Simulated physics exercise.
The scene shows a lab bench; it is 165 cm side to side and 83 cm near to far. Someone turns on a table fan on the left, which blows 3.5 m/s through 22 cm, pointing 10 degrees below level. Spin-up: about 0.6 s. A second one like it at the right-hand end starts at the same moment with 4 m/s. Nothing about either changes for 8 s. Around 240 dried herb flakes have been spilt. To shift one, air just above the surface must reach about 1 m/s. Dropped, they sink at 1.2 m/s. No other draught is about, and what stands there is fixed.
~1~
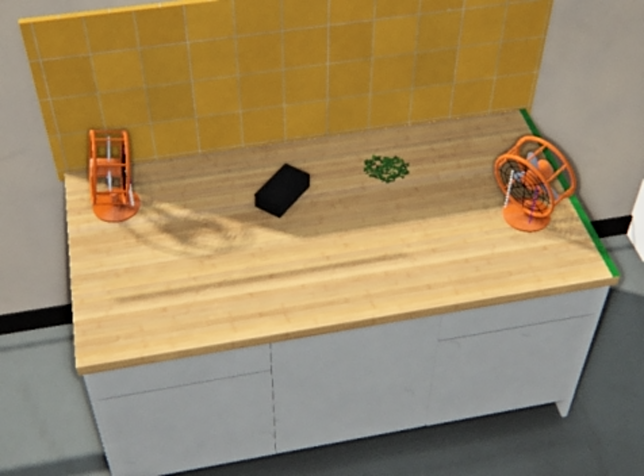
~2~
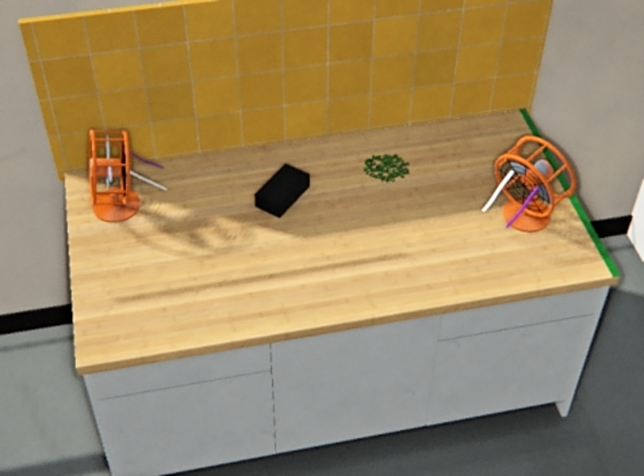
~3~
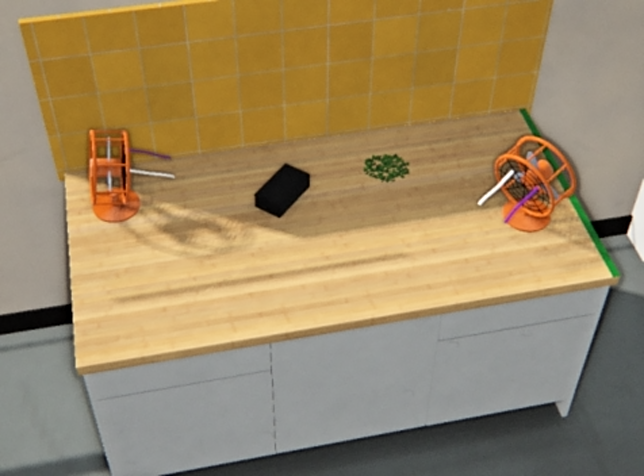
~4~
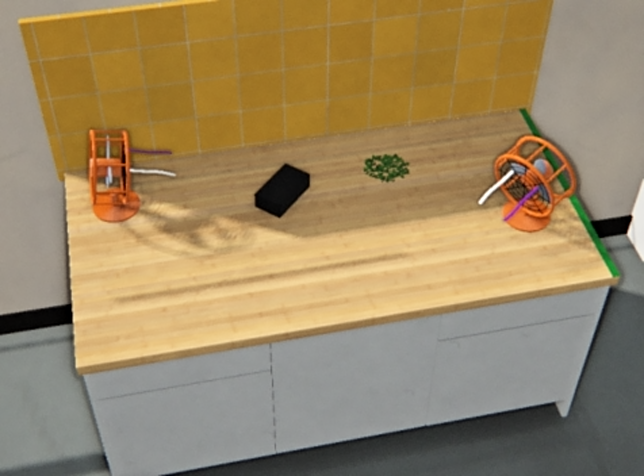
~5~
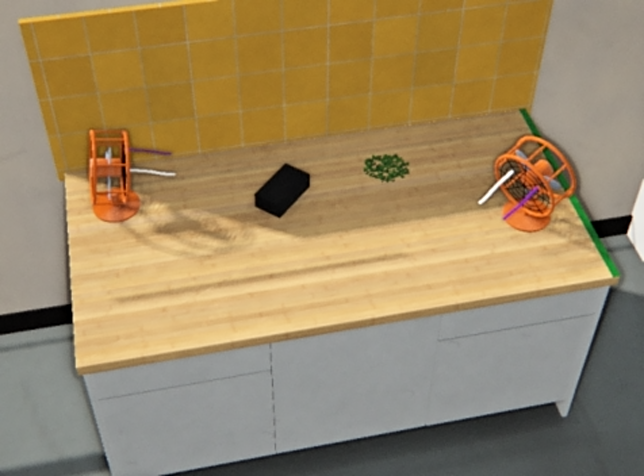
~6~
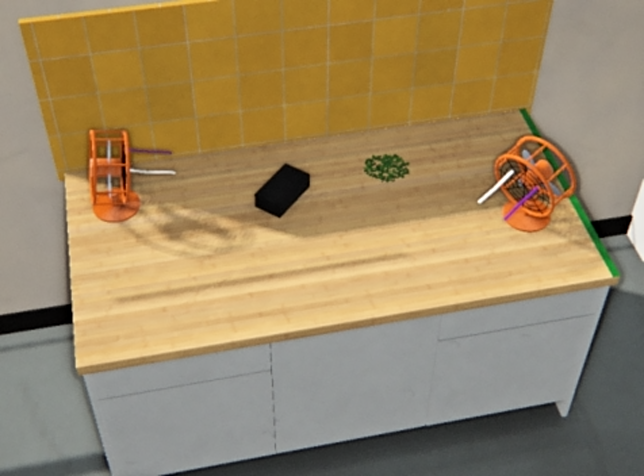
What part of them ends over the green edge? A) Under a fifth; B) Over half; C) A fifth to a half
B.
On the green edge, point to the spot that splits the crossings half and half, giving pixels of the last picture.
Near (567, 181).
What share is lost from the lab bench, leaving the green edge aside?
Roughly 1 %.
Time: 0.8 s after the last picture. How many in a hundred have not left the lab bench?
Roughly 80 %.
Then, 0.8 s after the last picture the count stands so, 22 % are over the green edge; the middle of those left on the top is near (512, 191).
Then, 1.8 s after the last picture the count stands so, 99 % are over the green edge.
Then, 3.6 s after the last picture the count stands so, 99 % are over the green edge.
Then, 7.2 s after the last picture, at the end, 99 % are over the green edge.
